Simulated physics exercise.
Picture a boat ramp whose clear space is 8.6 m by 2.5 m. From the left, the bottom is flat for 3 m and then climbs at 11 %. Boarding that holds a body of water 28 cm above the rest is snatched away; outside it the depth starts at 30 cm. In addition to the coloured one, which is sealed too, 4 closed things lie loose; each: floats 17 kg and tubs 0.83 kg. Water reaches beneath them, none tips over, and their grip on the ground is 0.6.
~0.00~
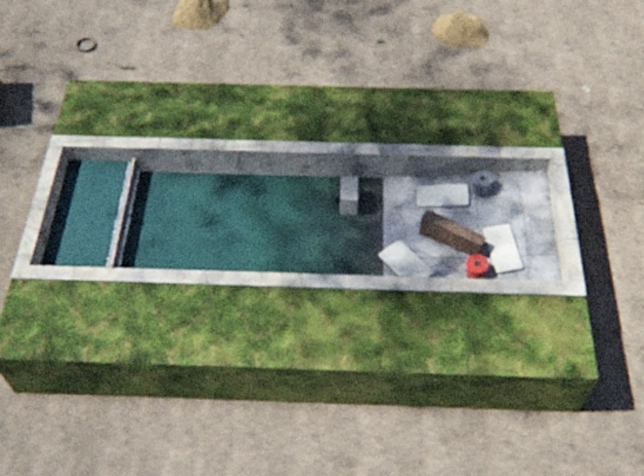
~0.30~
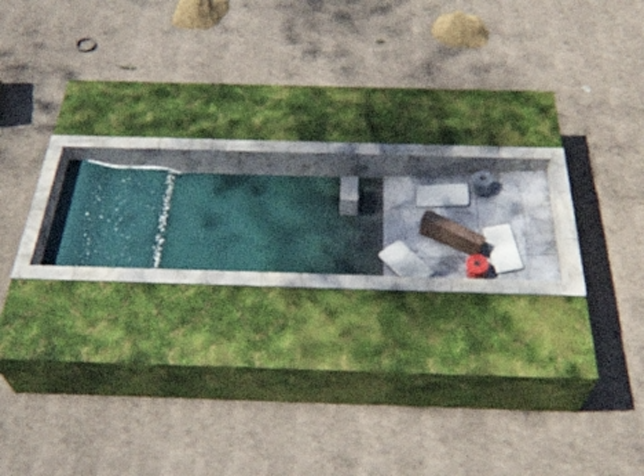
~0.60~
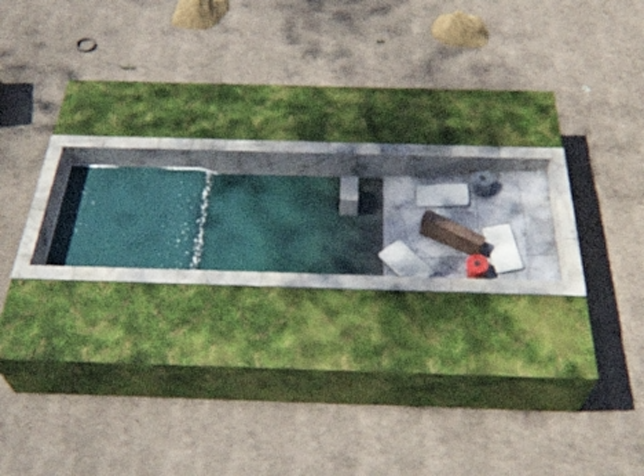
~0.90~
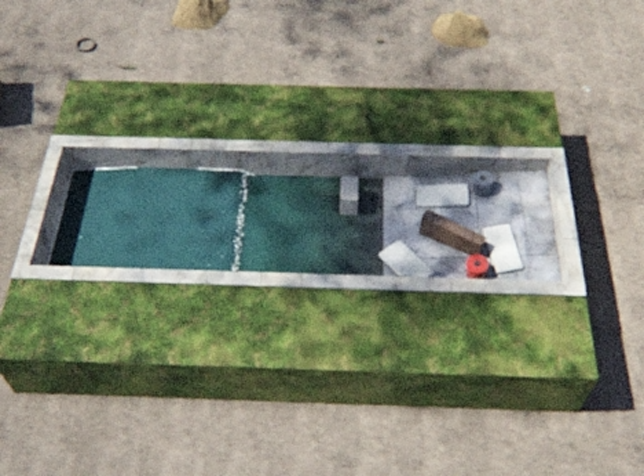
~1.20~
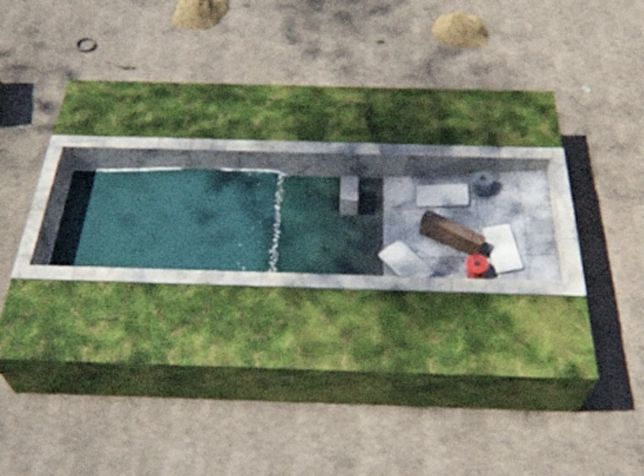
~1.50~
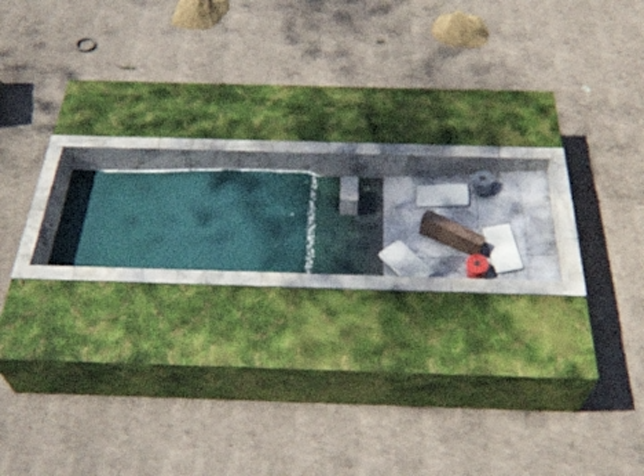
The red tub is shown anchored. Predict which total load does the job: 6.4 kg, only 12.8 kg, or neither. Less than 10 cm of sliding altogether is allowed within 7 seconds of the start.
Honestly, just the heavier mass keeps it in check.
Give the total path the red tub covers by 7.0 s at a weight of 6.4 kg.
Around 30 cm in total.
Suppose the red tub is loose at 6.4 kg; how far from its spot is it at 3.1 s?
About 0 cm off its spot.
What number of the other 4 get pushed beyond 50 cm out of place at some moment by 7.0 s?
The count comes to 3.
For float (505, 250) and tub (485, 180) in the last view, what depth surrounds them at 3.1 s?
Close to 0 and 0 centimetres.
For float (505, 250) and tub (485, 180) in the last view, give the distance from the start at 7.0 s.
In that order: 10 cm, 120 cm.
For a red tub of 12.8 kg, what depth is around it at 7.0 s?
About 2 cm.
After 2.1 s the red tub would be 0 cm from its start with 6.4 kg and 0 cm from its start with 12.8 kg; 0 cm of water round it then.
After 3.1 s the red tub would be 0 cm from its start with 6.4 kg and 0 cm from its start with 12.8 kg; 2 cm of water round it then.
After 4.9 s the red tub would be 13 cm from its start with 6.4 kg and 2 cm from its start with 12.8 kg; 4 cm of water round it then.
After 7.0 s the red tub would be 11 cm from its start with 6.4 kg and 2 cm from its start with 12.8 kg; 2 cm of water round it then.
